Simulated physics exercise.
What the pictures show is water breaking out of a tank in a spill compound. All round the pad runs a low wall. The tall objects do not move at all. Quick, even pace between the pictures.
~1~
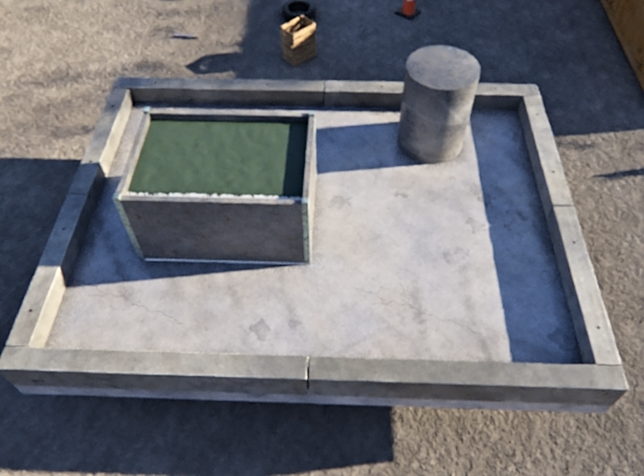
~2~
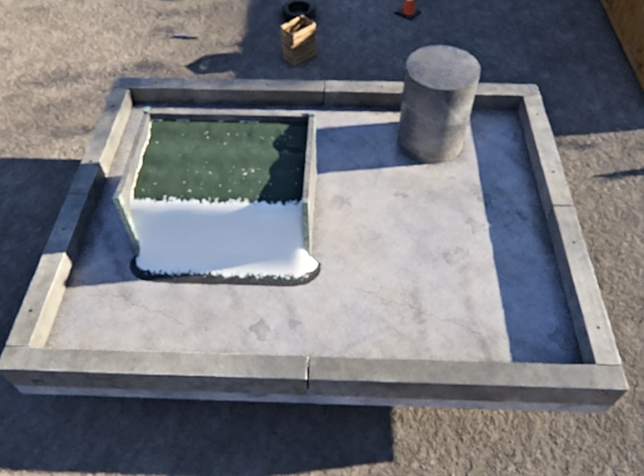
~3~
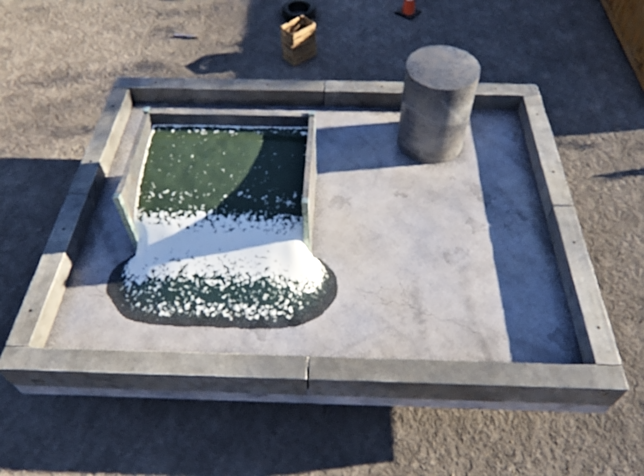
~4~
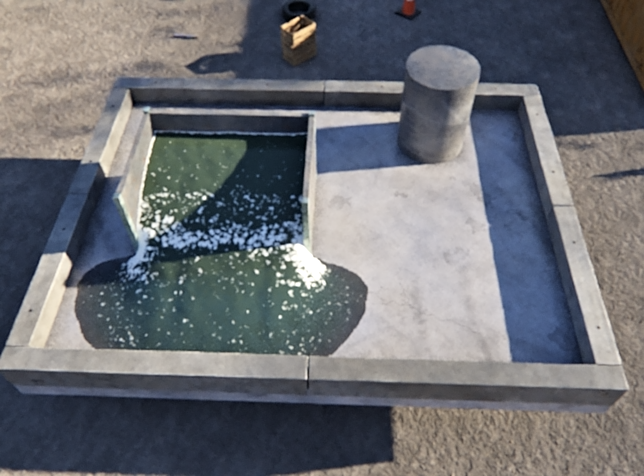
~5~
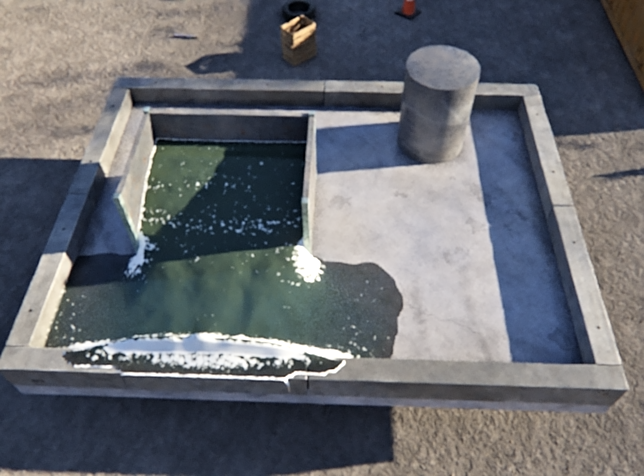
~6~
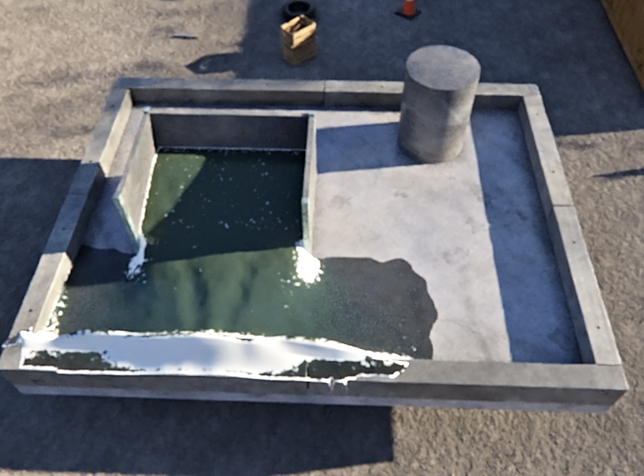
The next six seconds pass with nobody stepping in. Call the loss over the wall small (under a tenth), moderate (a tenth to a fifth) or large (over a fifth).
Large.
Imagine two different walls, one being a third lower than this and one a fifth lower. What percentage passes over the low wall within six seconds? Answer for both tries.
48 and 40 per cent, in that order.
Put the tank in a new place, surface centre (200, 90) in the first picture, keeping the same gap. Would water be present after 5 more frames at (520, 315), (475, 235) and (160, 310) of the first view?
Taking them in order: The first is spared, the second spared and the third submerged.
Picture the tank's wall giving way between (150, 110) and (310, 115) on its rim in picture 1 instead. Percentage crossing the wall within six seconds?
Close to 26 per cent, I reckon.
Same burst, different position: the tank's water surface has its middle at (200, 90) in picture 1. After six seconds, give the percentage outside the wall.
14 per cent.
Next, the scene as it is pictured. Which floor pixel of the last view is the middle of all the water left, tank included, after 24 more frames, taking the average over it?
I'd put it at around (303, 232).
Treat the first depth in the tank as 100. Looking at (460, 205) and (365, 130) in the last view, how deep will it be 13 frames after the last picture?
Respectively about 2 and 0 per cent.
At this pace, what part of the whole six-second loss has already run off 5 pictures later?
Roughly 60 %.
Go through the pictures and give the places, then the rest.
The first picture shows still water in the water tank at (222, 159).
In the second picture, water pours out at (222, 241) and has run to (316, 265).
In the third picture, water pours out at (222, 243) and has run to (326, 293).
In the fourth picture, water pours out at (222, 245) and has run to (336, 339).
In the fifth picture, water pours out at (223, 246) and has run to a hidden place.
In the sixth picture, the front is at a hidden place, out from the gap at (223, 247).
A moment on, water covers 30 % of the floor; the low wall has let 7 % over.
Next, water covers 35 % of the floor; the low wall has let 17 % over.
Then, water covers 55 % of the floor; the low wall has let 27 % over.
Later, water covers 70 % of the floor; the low wall has let 28 % over.
In the end, water covers 85 % of the floor; the low wall has let 28 % over.
